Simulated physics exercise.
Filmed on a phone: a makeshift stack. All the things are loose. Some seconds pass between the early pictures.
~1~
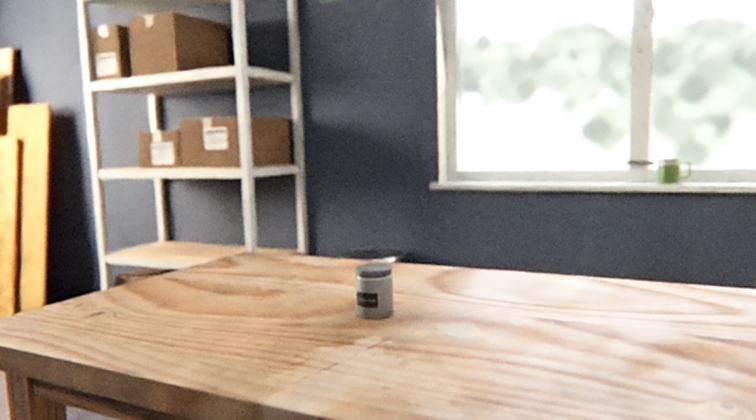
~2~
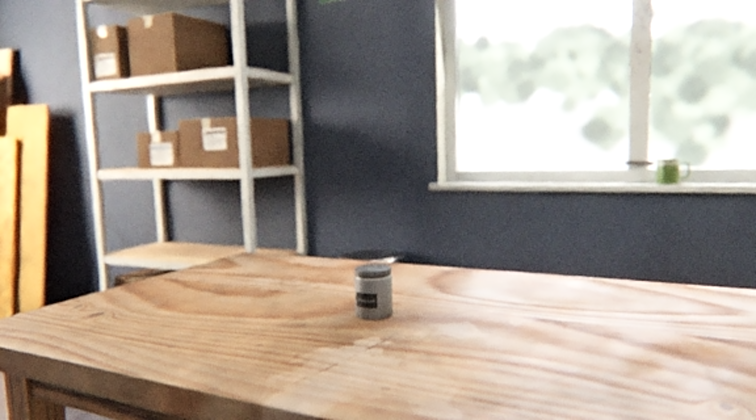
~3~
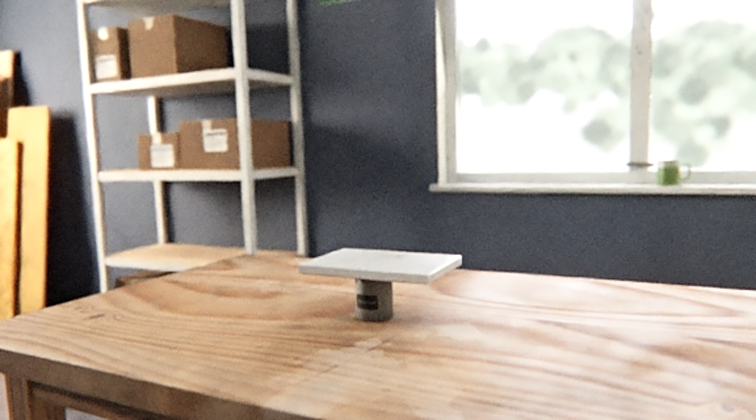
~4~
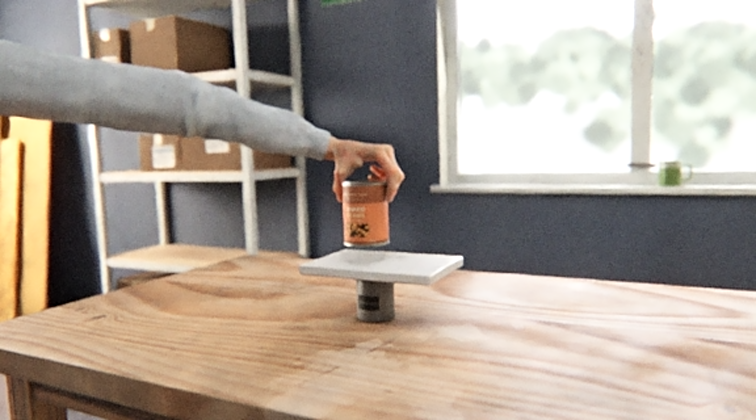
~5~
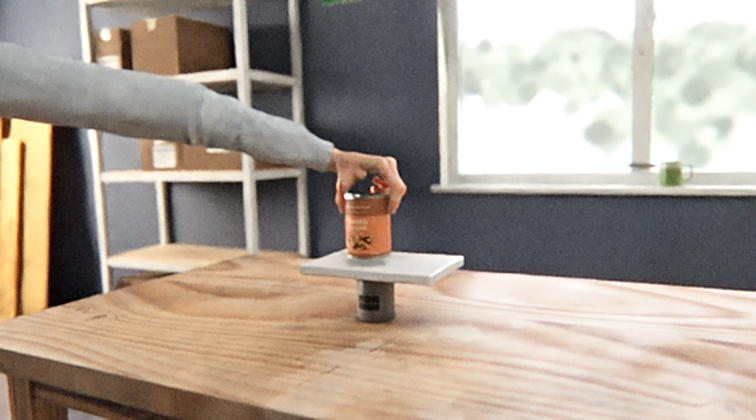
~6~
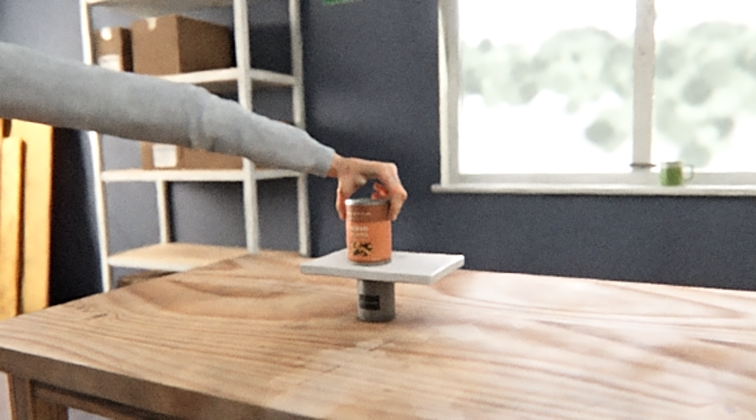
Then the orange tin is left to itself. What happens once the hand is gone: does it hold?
The stack stays up.
Then, 0.20 s past the last view, nothing moves.
Then, 0.40 s past the last view, orange tin resting near (369, 231).
Finally, all 3 still in place. Final places as the last picture's camera would see them, orange tin near (369, 231). The stack keeps its balance.
